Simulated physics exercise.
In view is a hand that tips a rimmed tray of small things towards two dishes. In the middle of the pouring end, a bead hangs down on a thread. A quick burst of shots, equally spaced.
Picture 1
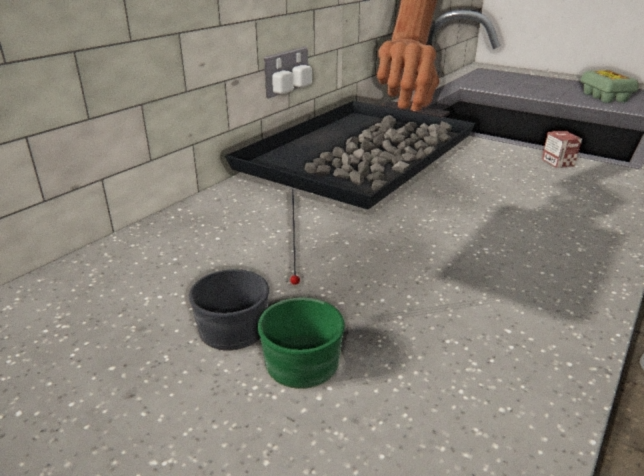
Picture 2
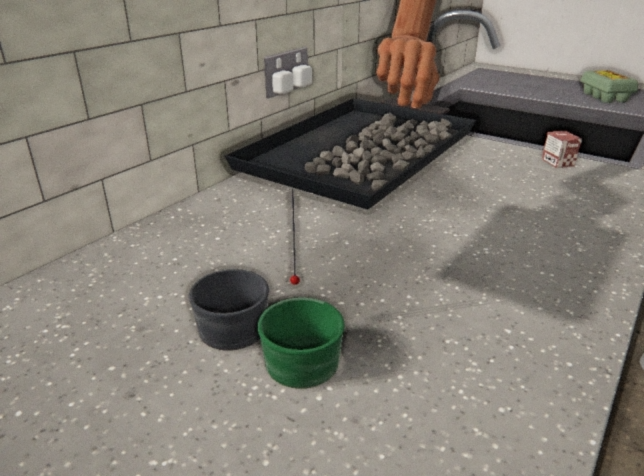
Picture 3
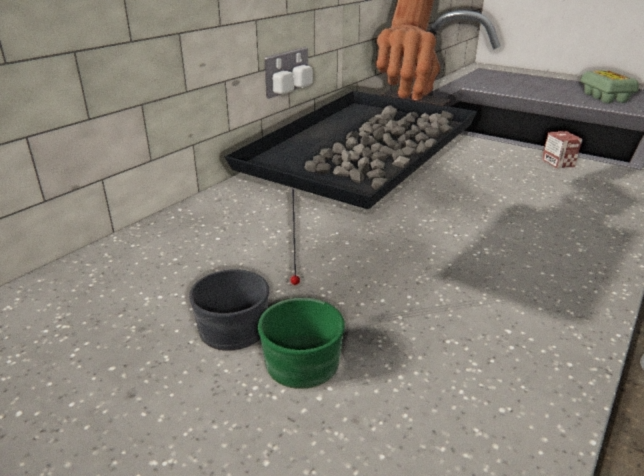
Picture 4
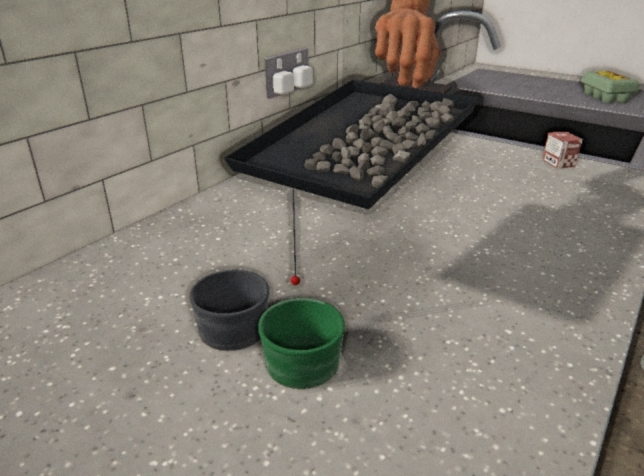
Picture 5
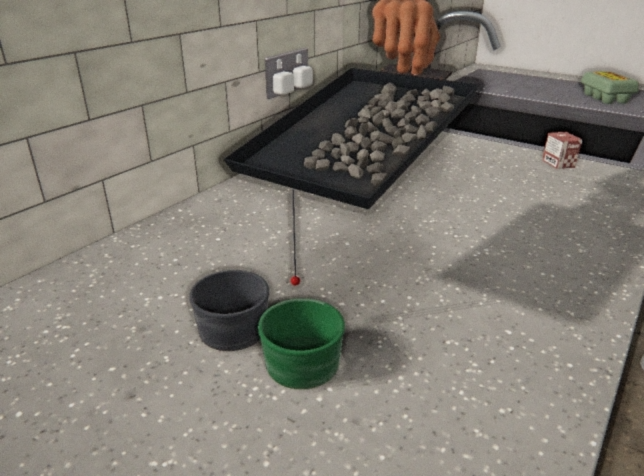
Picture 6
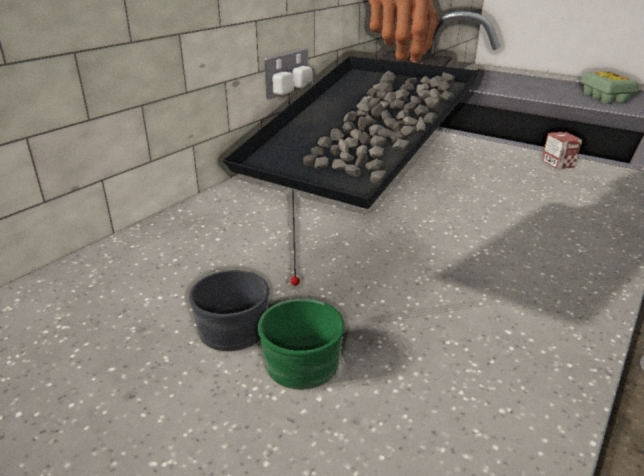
A dark rimmed tray of grey gravel sits above a speckled pale countertop beside a tiled wall, seen from above at an angle. A red bead hangs on a thread from its near end, behind a dark grey dish at left and a green one at right, with a small patterned box further back. The hand steadily raises the tray's far end, tilting it towards the dishes, while the gravel keeps its place on it and the camera stays still.
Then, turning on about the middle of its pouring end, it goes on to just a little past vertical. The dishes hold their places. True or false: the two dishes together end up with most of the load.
True.
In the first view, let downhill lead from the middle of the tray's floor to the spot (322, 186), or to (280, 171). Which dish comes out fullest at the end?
For the first slope the righthand dish, for the second the lefthand dish.
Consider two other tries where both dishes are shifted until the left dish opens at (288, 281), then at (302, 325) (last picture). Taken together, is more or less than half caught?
Try 1: Not up to half; try 2: Not up to half.
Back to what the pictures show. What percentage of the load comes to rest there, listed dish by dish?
About 30 % ends in the left dish and about 40 % in the right dish.
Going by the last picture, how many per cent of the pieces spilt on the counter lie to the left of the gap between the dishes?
Some 60 %.
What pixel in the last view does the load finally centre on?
Close to (275, 348) in the last picture.
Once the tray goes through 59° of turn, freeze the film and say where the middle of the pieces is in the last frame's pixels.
About (293, 166).
Shortly afterwards, tray tipped steeply; all but a few on the tray; only a few in the air.
Next, tray tipped right over; near half on the tray; a little in the right dish; a little in the left dish; near a quarter outside both; a little in the air.
Some moments later, tray tipped past a quarter turn; near a third in the right dish; near a third in the left dish; near a quarter outside both.
In the end, tray tipped past a quarter turn; near a third in the right dish; near a third in the left dish; near a quarter outside both.
